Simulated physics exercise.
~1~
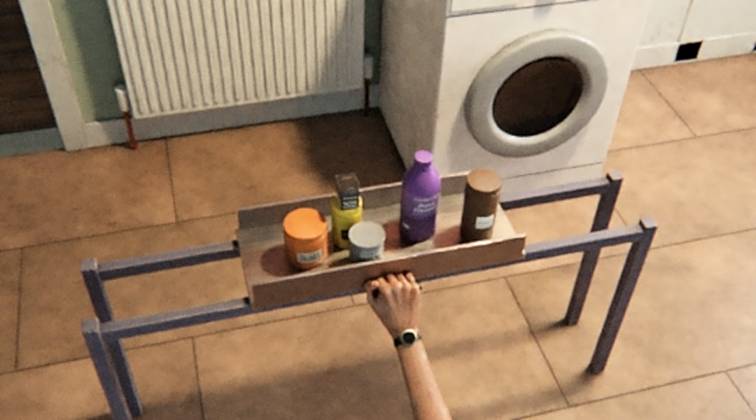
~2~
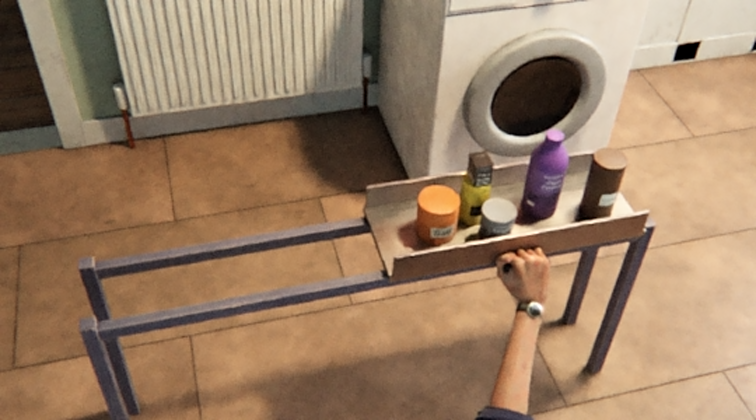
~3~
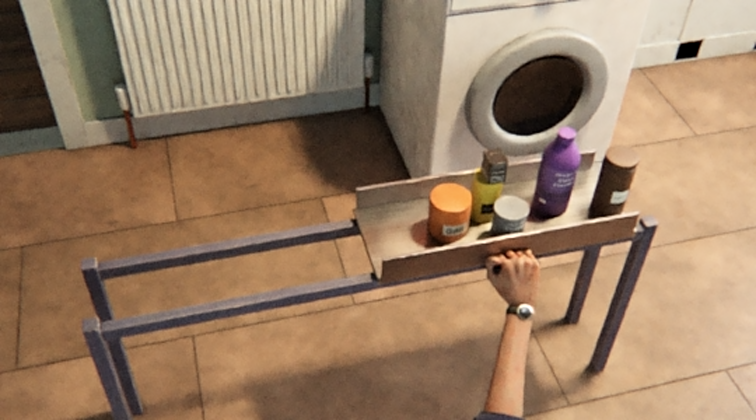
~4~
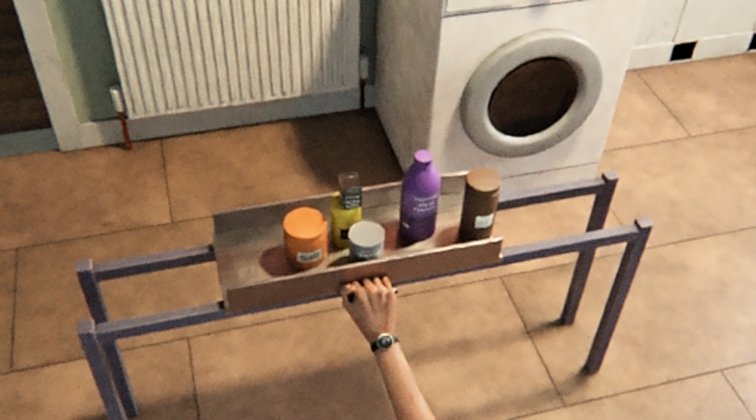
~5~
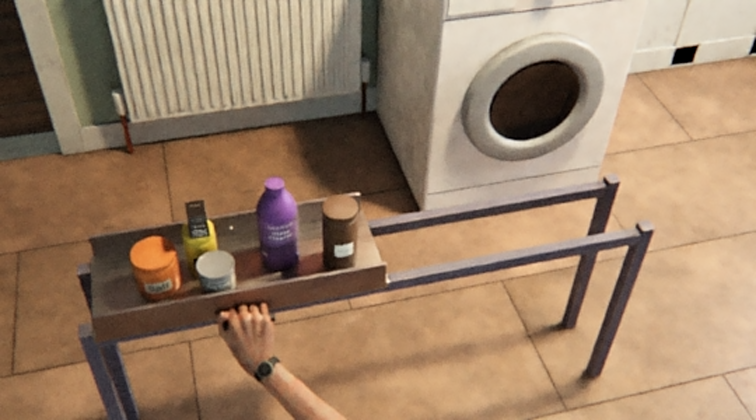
A hand sliding a tray of jars and bottles right along a metal frame, then back left, all the containers staying upright.
